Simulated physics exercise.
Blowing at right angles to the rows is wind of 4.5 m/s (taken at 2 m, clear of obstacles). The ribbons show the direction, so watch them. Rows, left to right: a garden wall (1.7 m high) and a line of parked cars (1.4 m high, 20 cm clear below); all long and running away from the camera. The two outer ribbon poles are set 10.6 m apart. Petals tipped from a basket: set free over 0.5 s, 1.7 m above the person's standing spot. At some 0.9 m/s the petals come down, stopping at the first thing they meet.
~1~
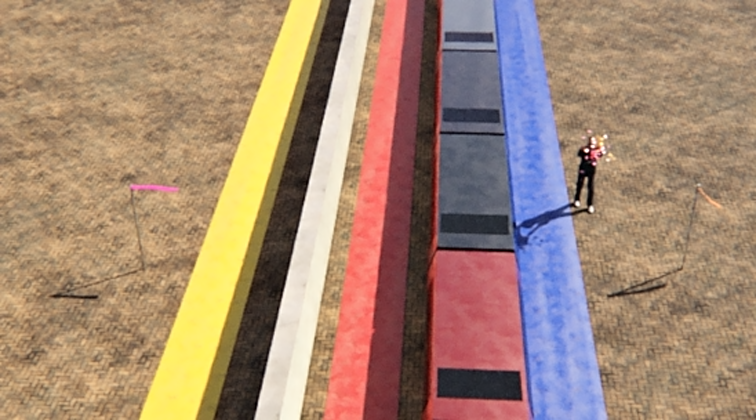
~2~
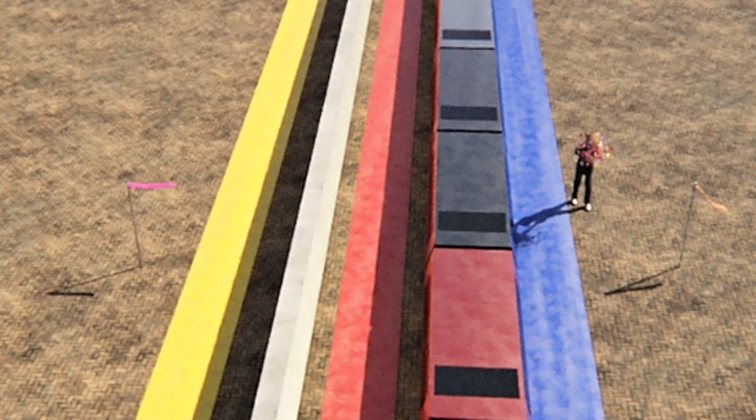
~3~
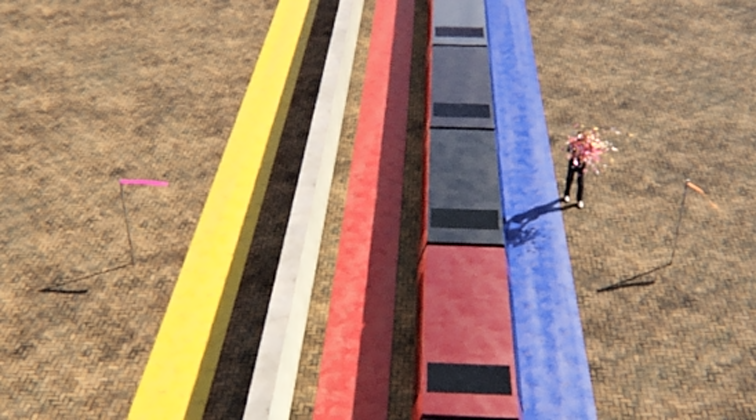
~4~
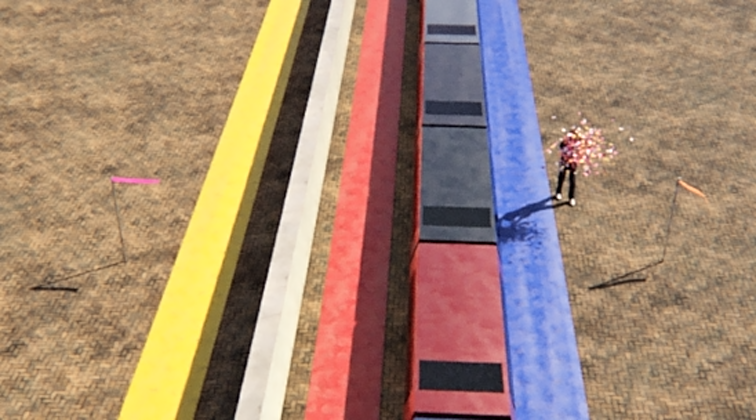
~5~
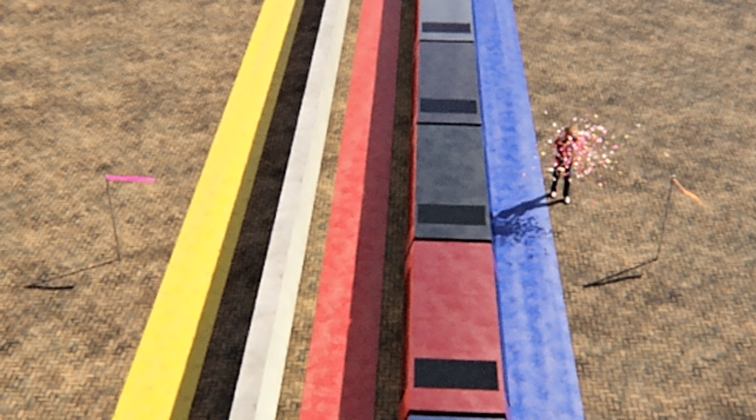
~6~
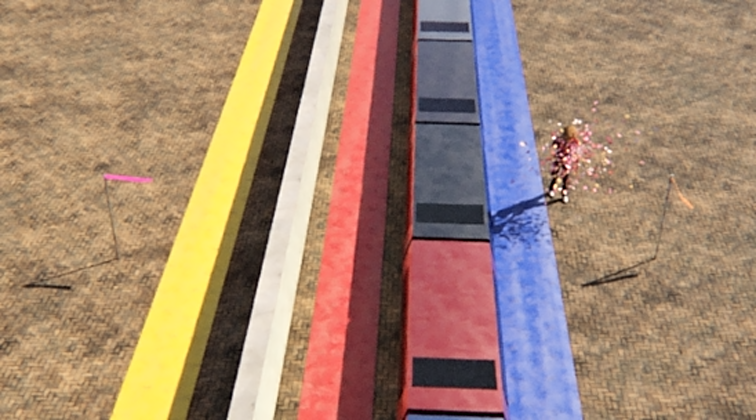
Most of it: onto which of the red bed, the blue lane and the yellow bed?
Onto blue.
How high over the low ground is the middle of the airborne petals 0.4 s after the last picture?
I'd put it near 1.0 metres.
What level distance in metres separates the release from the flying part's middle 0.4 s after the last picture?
I'd put it at close to 0.0 metres.
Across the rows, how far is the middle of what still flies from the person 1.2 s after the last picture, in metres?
That comes to around 0.0 m.
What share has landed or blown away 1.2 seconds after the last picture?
I reckon it's close to 30 percent.
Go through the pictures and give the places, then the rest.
The left ribbon ends at (178, 189), leaning 90 degrees to the right, the petals in the air span x = 585 to 610 around y = 150 and it comes from (595, 149), in the first picture.
The right ribbon ends at (725, 208), leaning 50 degrees to the right, the petals in the air span x = 580 to 610 around y = 150, the yellow one passes (228, 249), the blue one passes (546, 259) and the red one passes (376, 254), in the second picture.
The left ribbon ends at (168, 184), leaning 90 degrees to the right, the petals in the air span x = 570 to 605 around y = 150 and the top of the garden wall crosses (317, 139), in the third picture.
The right ribbon ends at (709, 204), leaning 50 degrees to the right, the petals in the air span x = 560 to 605 around y = 150, the yellow one passes (233, 179), the blue one passes (522, 188) and the red one passes (368, 183), in the fourth picture.
The left ribbon ends at (154, 180), leaning 85 degrees to the right and the petals in the air span x = 550 to 605 around y = 150, in the fifth picture.
The right ribbon ends at (693, 209), leaning 35 degrees to the right, the petals in the air span x = 545 to 615 around y = 155 and the top of the line of parked cars crosses (448, 151), in the sixth picture.
Then, 0.4 s after the last picture, 2 % is no longer flying here, and 0 % lies on the yellow bed, 1 % on the blue lane and 0 % on the red bed; the middle of what still flies is 1.1 m above the low ground, near (570, 167).
Then, 1.2 s after the last picture, 30 % is no longer flying here, and 0 % lies on the yellow bed, 13 % on the blue lane and 0 % on the red bed; the middle of what still flies is 0.8 m above the low ground, near (557, 180).
Then, 2.7 s after the last picture, 78 % is no longer flying here, and 0 % lies on the yellow bed, 41 % on the blue lane and 0 % on the red bed; the middle of what still flies is 0.7 m above the low ground, near (551, 179).
Then, 7.2 s after the last picture, 99 % is no longer flying here, and 0 % lies on the yellow bed, 47 % on the blue lane and 0 % on the red bed.
Then, 44.2 s after the last picture, 100 % is no longer flying here, and 0 % lies on the yellow bed, 47 % on the blue lane and 0 % on the red bed.
